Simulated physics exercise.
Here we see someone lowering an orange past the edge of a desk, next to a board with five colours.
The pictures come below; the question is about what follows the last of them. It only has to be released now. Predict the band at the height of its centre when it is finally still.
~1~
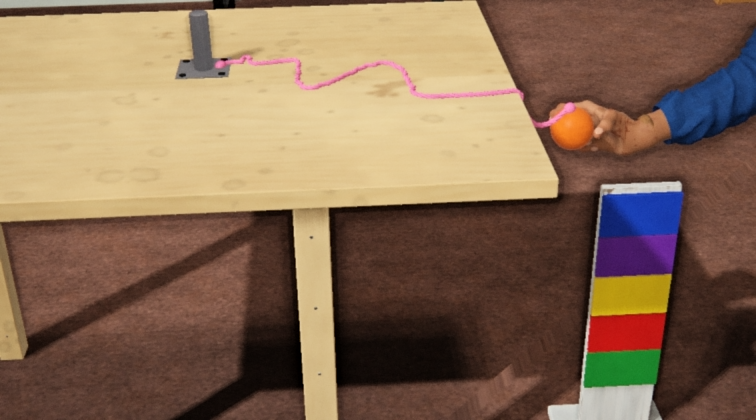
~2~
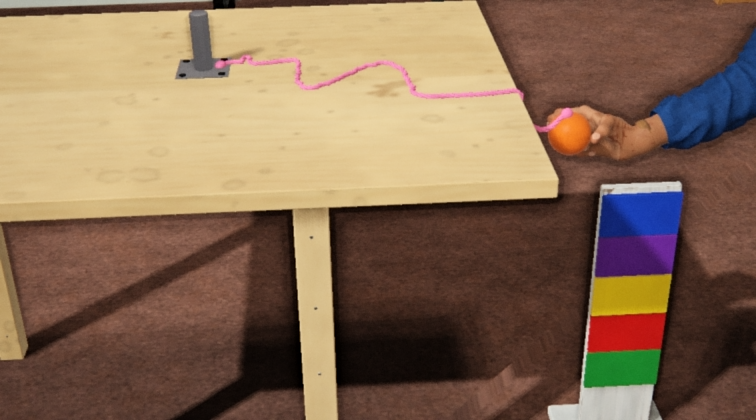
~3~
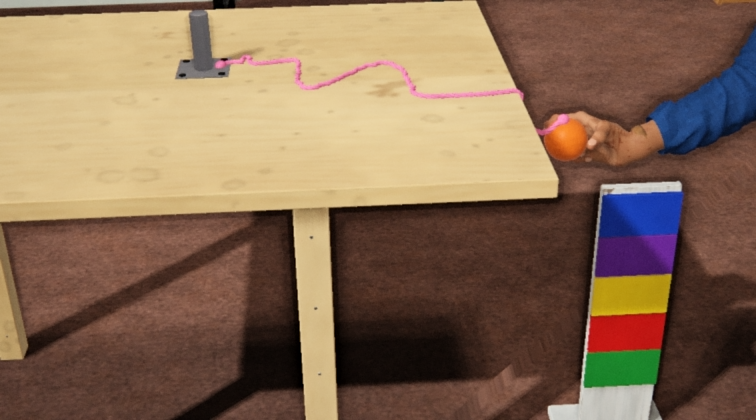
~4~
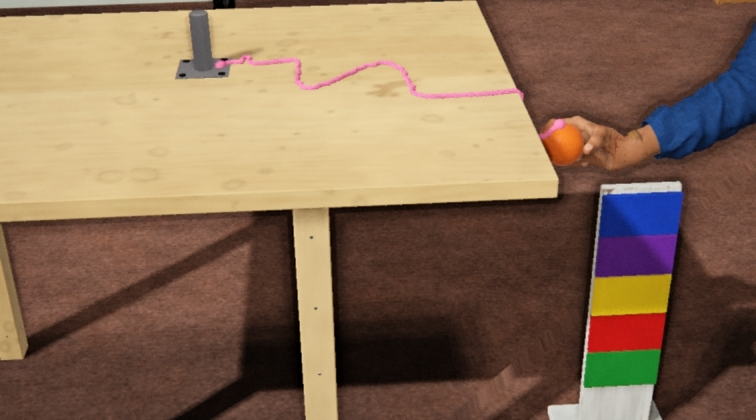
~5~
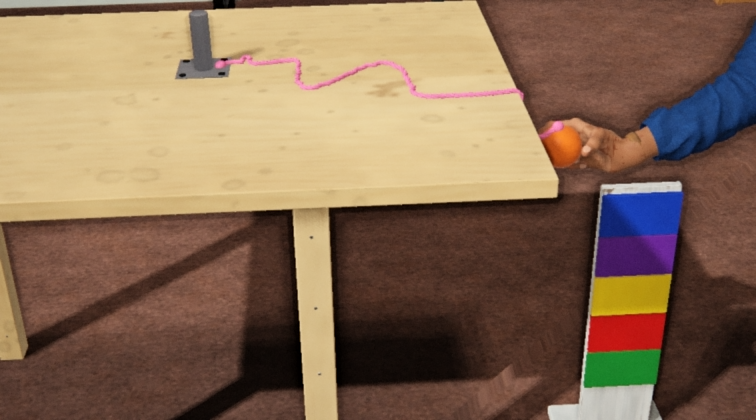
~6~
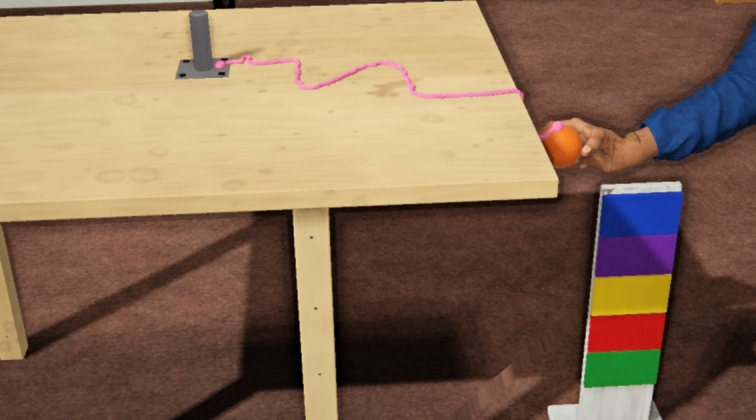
The red band, level with its centre.
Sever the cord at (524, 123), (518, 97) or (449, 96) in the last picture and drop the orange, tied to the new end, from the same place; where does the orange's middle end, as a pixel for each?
First (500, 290), then (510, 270), then (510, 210).
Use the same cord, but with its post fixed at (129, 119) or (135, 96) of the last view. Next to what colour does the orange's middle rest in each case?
First try: Yellow; second try: Yellow.
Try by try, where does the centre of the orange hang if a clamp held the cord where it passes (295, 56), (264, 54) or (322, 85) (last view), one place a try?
For the three tries you'd see (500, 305), (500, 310) and (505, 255).
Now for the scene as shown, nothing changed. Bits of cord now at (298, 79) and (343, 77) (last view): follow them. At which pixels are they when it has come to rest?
The first at (376, 73), the second at (451, 76).
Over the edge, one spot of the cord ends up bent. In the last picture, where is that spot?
Look close to (386, 63) - that's the one.
Soon after, orange near (519, 306); level with yellow.
After that, orange near (485, 323); level with red.
In the end, orange near (498, 329); level with red. Its middle rests at the red band.
